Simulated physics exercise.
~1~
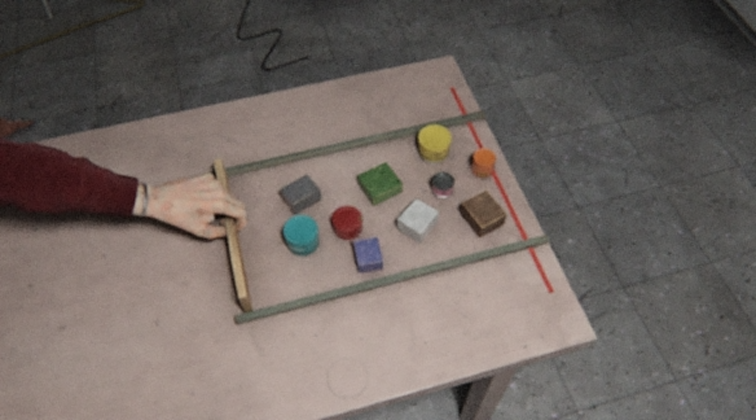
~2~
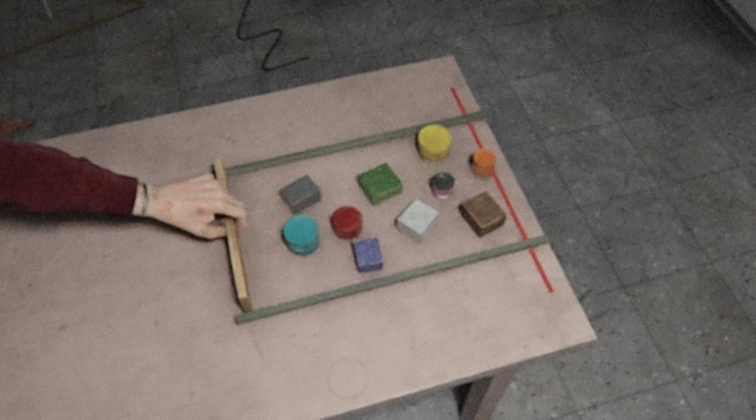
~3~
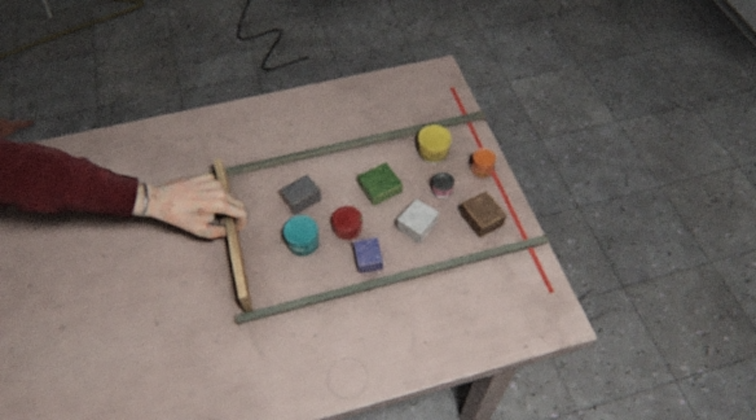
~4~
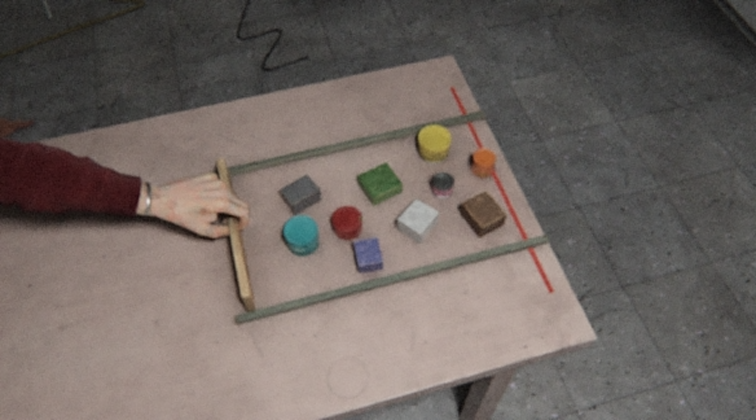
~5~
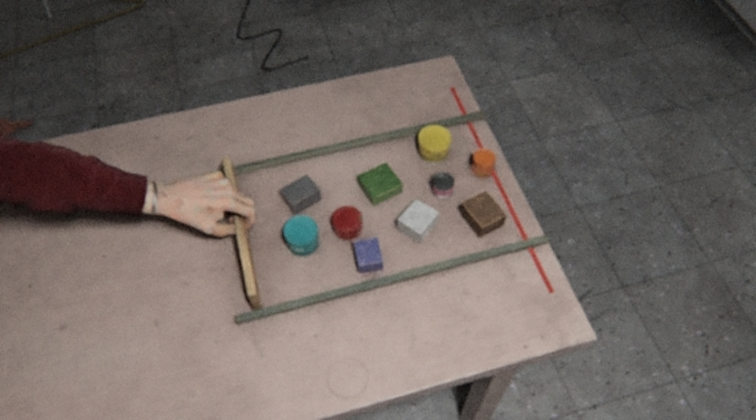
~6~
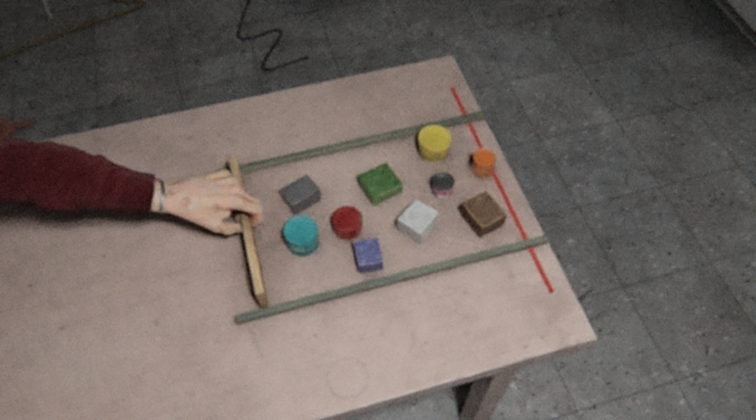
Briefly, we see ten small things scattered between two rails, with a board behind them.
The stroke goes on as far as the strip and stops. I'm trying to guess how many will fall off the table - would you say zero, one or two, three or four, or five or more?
I would say five or more.
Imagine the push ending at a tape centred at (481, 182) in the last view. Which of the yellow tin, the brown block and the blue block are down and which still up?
First the yellow tin, which stays on top, then the brown block, which leaves the top, and the blue block, which stays on top.
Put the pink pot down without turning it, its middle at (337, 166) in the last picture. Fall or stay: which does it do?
It stays on.
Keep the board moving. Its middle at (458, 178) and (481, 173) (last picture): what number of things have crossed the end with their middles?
Place by place: 3, then 6.
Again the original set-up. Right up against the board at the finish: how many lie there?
The count in contact is 4.
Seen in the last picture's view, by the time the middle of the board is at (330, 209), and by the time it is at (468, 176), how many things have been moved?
The first number is 3, the next one 10.
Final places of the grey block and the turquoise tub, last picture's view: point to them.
I'd say approximately (502, 151) and then (517, 178).
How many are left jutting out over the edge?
Counting them gives 4.
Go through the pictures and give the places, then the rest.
Orange tub (484, 163); brown block (483, 214); yellow tin (434, 145); board (233, 232); tape (496, 178), in the first frame.
Brown block (483, 214); blue block (368, 255), in the second frame.
Yellow tin (434, 145); white block (418, 221), in the third frame.
Orange tub (484, 163); green block (380, 184), in the fourth frame.
Brown block (483, 214); red lid (348, 223), in the fifth frame.
Orange tub (484, 163); brown block (483, 214); yellow tin (434, 145); board (248, 228); tape (496, 178), in the sixth frame.
Early on, none off yet; orange tub at rest near (484, 163); brown block at rest near (483, 214); yellow tin at rest near (434, 145).
Finally, the number that fall off is five or more; lost, red lid, green block, white block, pink pot, brown block and orange tub.
